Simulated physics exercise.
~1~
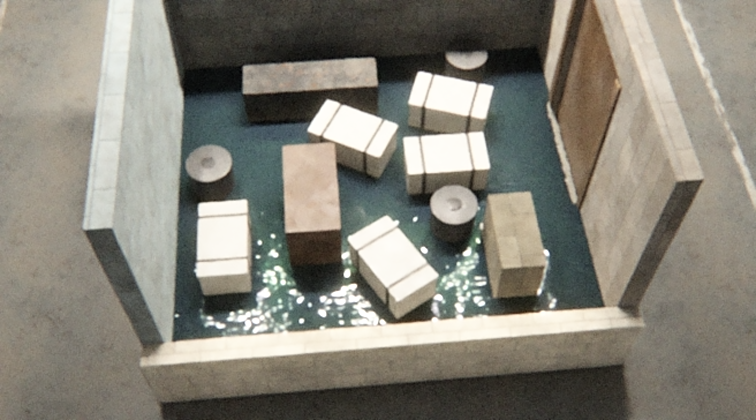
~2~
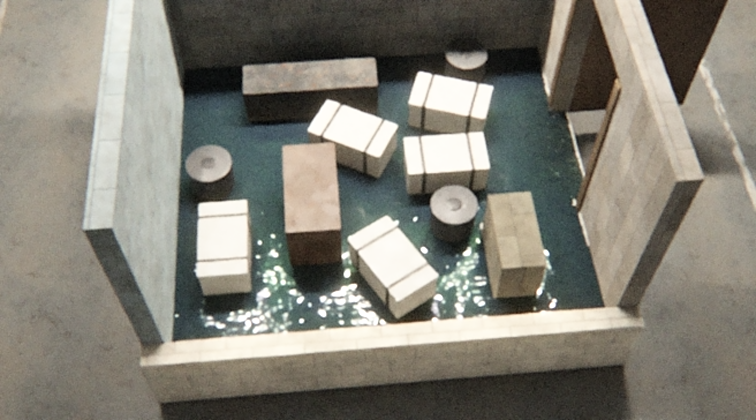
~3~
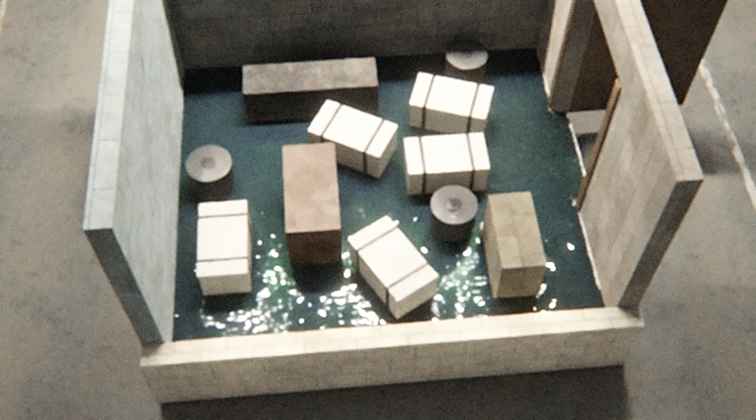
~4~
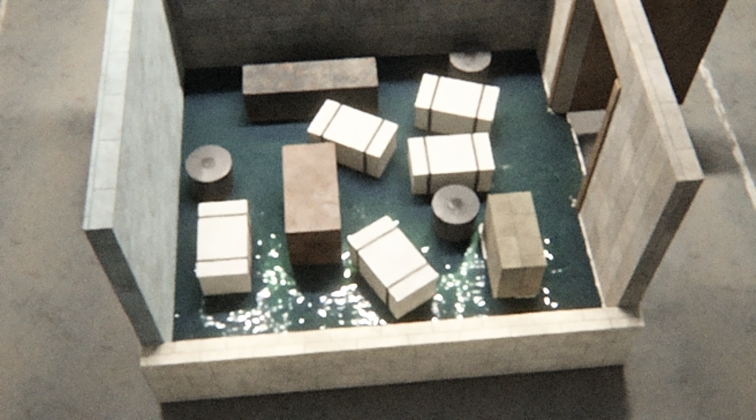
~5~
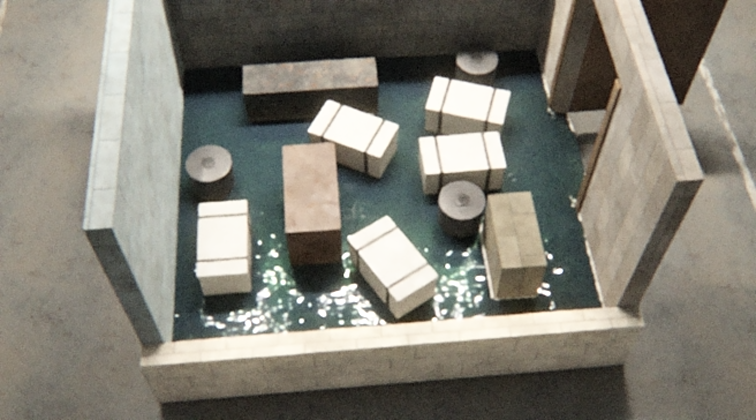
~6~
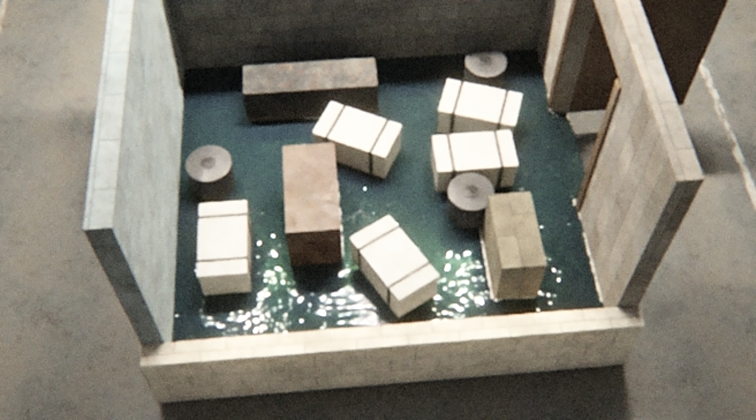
White strapped trunks and drums drift slightly right across the water after a side door opens.
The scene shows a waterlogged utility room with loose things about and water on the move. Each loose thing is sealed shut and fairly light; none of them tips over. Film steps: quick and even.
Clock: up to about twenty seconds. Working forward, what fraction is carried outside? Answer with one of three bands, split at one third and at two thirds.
Two thirds or more.
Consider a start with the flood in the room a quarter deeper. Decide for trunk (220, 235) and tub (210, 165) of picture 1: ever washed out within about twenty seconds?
As listed: Left behind, inside.
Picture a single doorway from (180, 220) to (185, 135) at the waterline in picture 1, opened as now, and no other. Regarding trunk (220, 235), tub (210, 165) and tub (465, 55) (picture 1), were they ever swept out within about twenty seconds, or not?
First flushed away, then flushed away, then held back.
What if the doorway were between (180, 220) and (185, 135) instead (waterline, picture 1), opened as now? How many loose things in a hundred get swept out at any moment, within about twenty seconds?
About 50 per cent.
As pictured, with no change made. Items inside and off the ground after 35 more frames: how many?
That number is 2.
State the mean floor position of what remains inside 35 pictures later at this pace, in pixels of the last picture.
I'd put it roughly at (281, 219).
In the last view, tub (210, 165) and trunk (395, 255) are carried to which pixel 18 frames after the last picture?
Around (235, 147) for the first and around (463, 199) for the second.
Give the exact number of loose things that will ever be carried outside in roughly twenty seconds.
The figure is 6.
A moment on, 1 of 8 are out; 7 afloat.
Next, 5 of 8 are out; 3 afloat.
Later, 6 of 8 are out; 2 afloat.
In the end, 6 of 8 are out; 2 afloat.
